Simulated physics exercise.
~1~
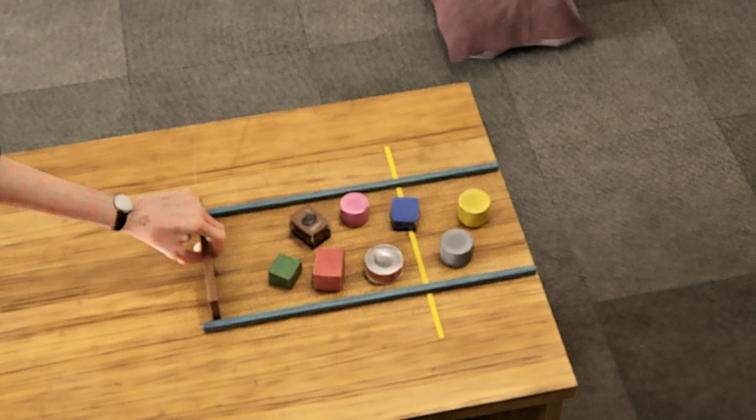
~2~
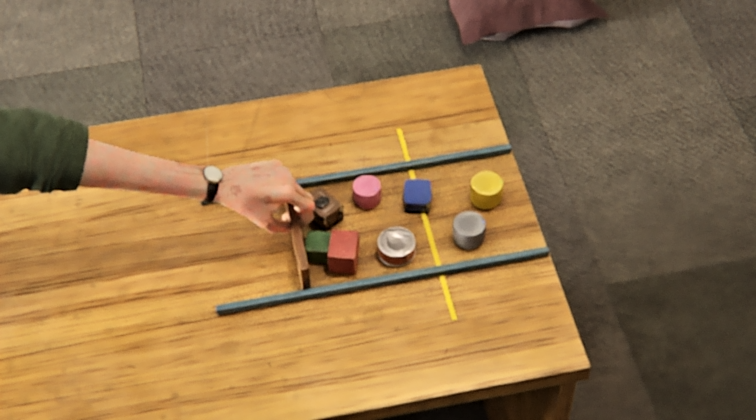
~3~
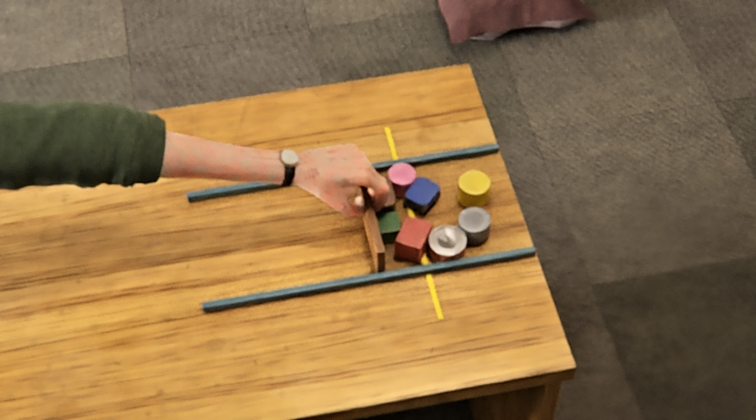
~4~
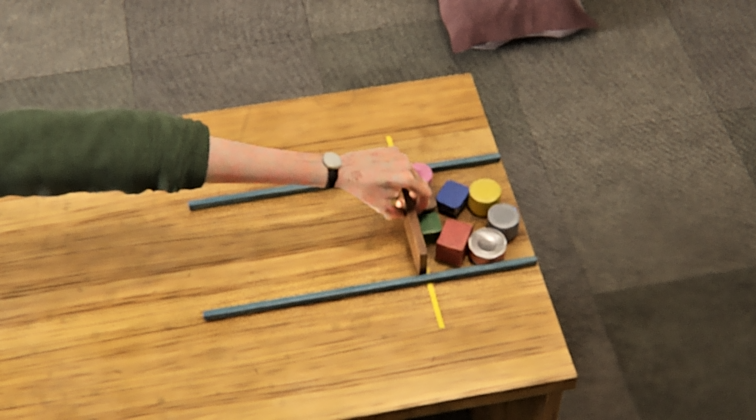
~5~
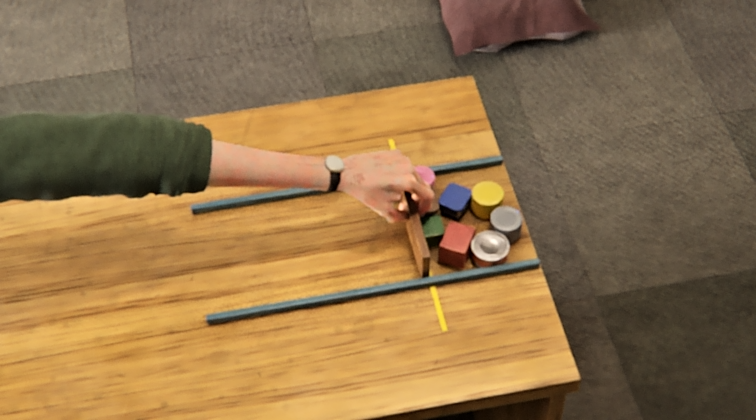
On a wooden table above grey carpet, seen from above at a slant, small objects sit between two blue-grey rails, with a yellow tape line near the right edge. A hand wearing a watch holds an upright brown board at the left and slides it right, reaching the green and red blocks and a small brown object. As it continues, the blue piece and a shiny round container are shoved along too, bunching towards the yellow and grey round pieces. The board stops around the tape, with everything crowded near the edge and still on the table.
